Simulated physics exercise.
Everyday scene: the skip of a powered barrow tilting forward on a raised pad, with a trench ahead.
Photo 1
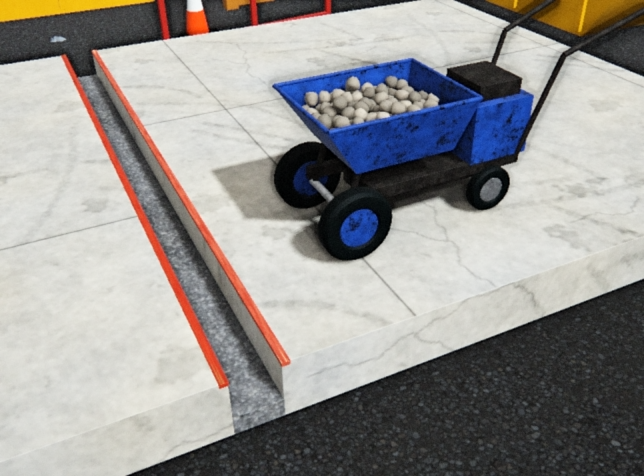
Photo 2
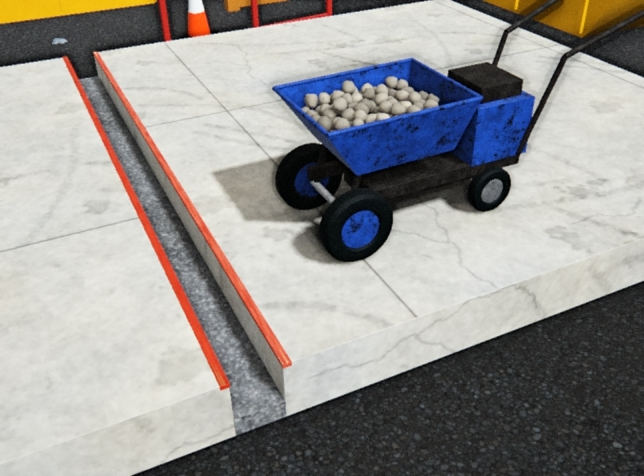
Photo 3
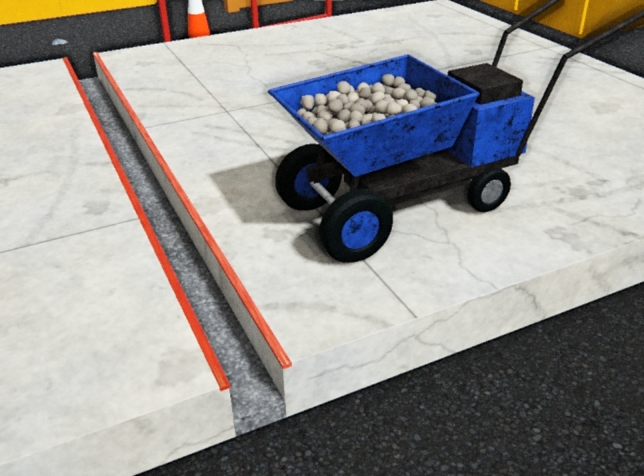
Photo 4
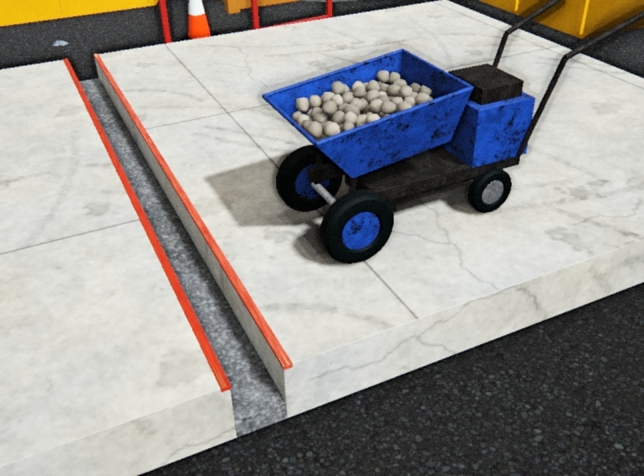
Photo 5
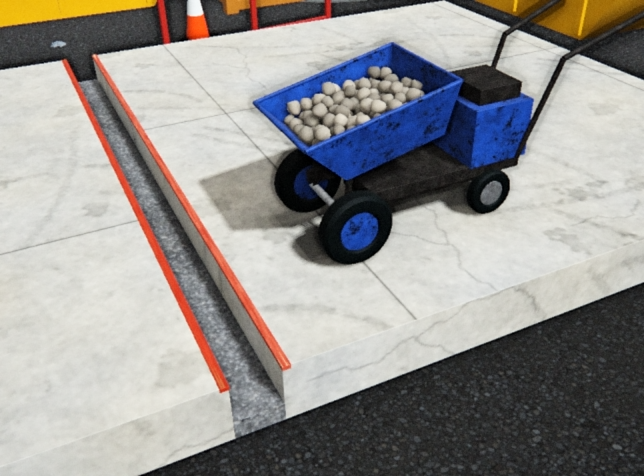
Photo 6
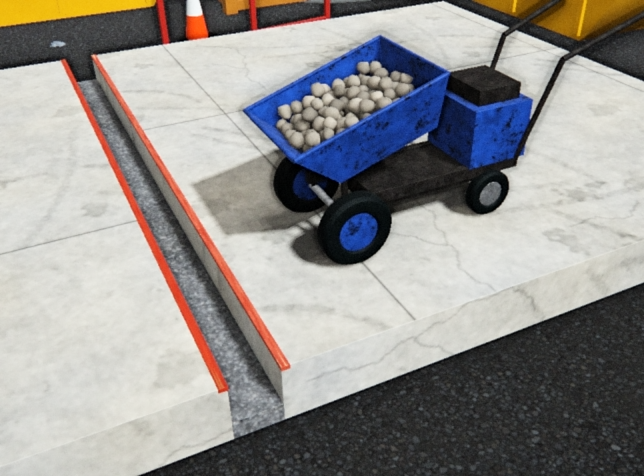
A blue powered barrow with black tyres and dark handles stands on the right of a pale, veined stone pad, its skip heaped with pale round pebbles. Seen from above at an angle, a narrow grey trench edged in orange-red runs down the left, with an orange cone and yellow shapes behind. The skip starts level, then tilts slowly forward to the left, its back rising, while the wheels stay put.
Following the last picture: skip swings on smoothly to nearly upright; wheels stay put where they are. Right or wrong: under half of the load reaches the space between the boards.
Wrong.
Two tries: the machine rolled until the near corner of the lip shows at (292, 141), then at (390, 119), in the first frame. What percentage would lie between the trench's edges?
The shares come out close to 50 and 20 per cent, in that order.
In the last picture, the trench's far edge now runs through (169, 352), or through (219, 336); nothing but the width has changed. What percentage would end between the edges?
The first try gives 100 percent, then the second gives 60 percent.
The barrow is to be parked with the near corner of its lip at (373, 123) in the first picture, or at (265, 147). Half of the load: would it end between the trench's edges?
A minority, then a minority.
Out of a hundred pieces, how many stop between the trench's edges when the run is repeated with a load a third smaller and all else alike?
Estimated share: Near 100 in a hundred.
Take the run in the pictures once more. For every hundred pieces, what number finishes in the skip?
It is some 0 percent.
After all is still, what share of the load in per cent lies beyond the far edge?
Roughly 5 percent.
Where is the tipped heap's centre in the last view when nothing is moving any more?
Close to (200, 284), more or less.
Just after the last frame, skip tipped steeply; every one in the skip.
A moment on, skip tipped steeply; almost all in the skip; just a few short of the trench; about a tenth in or heaped over the trench; just a few falling.
Further on, skip tipped right over; roughly a third in the skip; just a few short of the trench; roughly two thirds in or heaped over the trench; about a tenth beyond it.
When it is over, skip tipped right over; about a tenth short of the trench; the larger part in or heaped over the trench; about a tenth beyond it.
